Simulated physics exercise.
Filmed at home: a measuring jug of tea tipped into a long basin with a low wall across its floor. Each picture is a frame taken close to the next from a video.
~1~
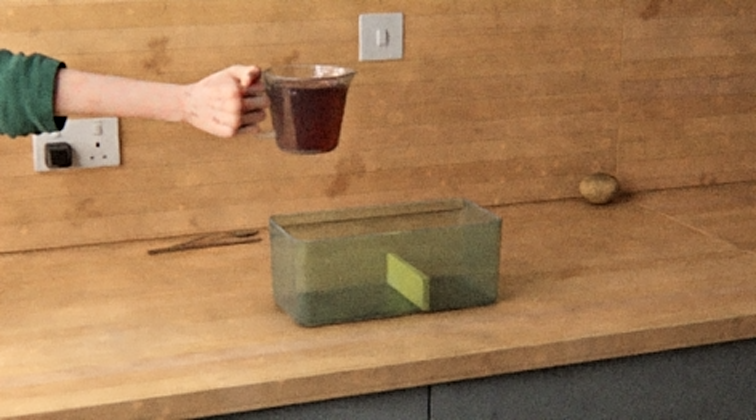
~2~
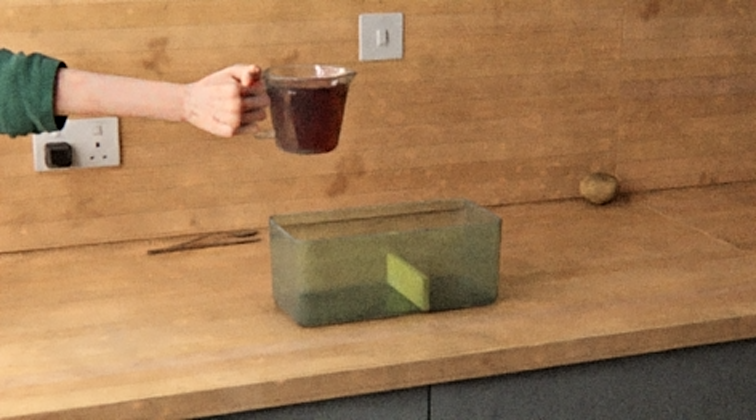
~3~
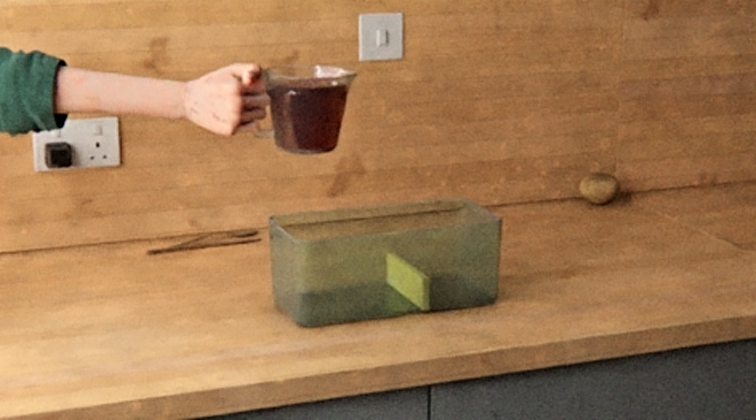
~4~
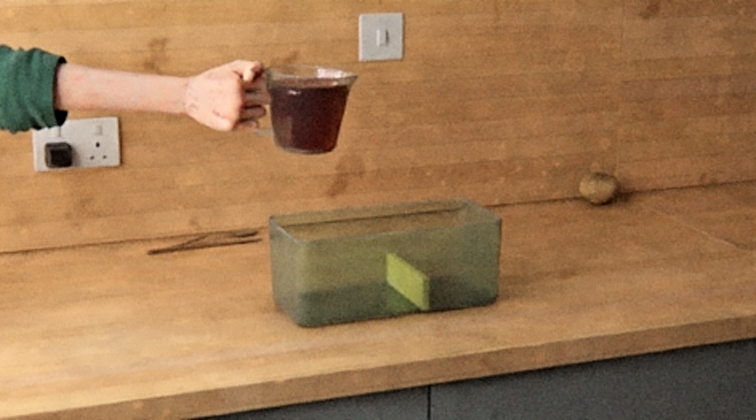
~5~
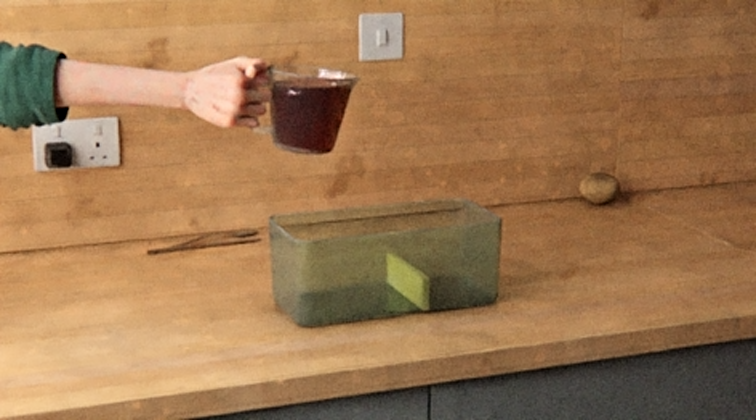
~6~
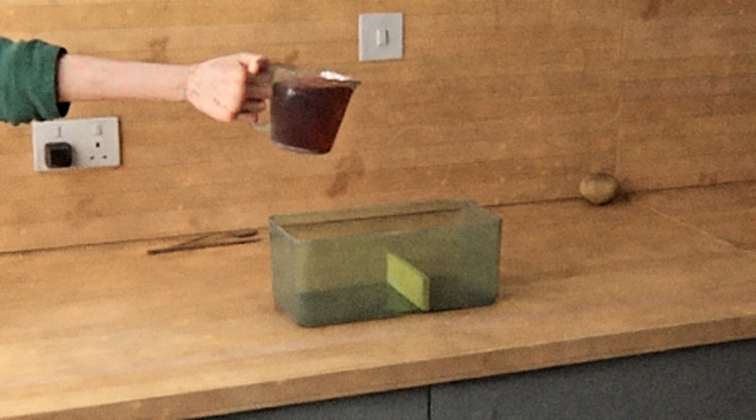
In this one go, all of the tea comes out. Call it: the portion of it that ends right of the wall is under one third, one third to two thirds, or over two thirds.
One third to two thirds.
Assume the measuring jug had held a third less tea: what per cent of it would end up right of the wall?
Close to 20 per cent.
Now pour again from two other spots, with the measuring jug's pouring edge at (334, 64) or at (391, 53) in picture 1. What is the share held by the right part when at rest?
You'd see around 10 per cent, and then around 90 per cent.
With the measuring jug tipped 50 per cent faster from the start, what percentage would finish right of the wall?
Around 35 percent.
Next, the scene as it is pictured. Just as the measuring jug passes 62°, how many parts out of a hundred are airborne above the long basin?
Near 20 parts in a hundred.
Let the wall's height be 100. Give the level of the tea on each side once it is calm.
Left part: 30 per cent; right part: 40.
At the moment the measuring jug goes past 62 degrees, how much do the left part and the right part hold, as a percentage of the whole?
5 % left, 0 % right.
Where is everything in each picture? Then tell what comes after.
Tilt 0°; pouring edge (355, 71); surface from (267, 85) to (344, 81); the long basin's rim runs from (281, 230) to (484, 210); the wall's top is at (407, 266), in the first frame.
Tilt 0°; pouring edge (356, 71); surface from (268, 85) to (344, 81), in the second frame.
Tilt 2°; pouring edge (356, 72); surface from (268, 85) to (345, 82), in the third frame.
Tilt 4°; pouring edge (358, 74); surface from (269, 84) to (346, 83), in the fourth frame.
Tilt 7°; pouring edge (359, 77); surface from (271, 85) to (348, 83), in the fifth frame.
Tilt 11°; pouring edge (361, 81); surface from (273, 86) to (351, 83), in the sixth frame.
A moment on, the measuring jug is tipped part way and 73 per cent is still to pour, 3 is left of the wall and 2 right of it.
Next, the measuring jug is tipped on its side and 21 per cent is still to pour, 17 is left of the wall and 39 right of it.
Then the measuring jug is tipped on its side and 2 per cent is still to pour, 47 is left of the wall and 47 right of it.
Later the measuring jug is tipped on its side and 0 per cent is still to pour, 50 is left of the wall and 48 right of it.
Finally, 50 per cent lies left of the wall, 48 right of it and 1 outside.
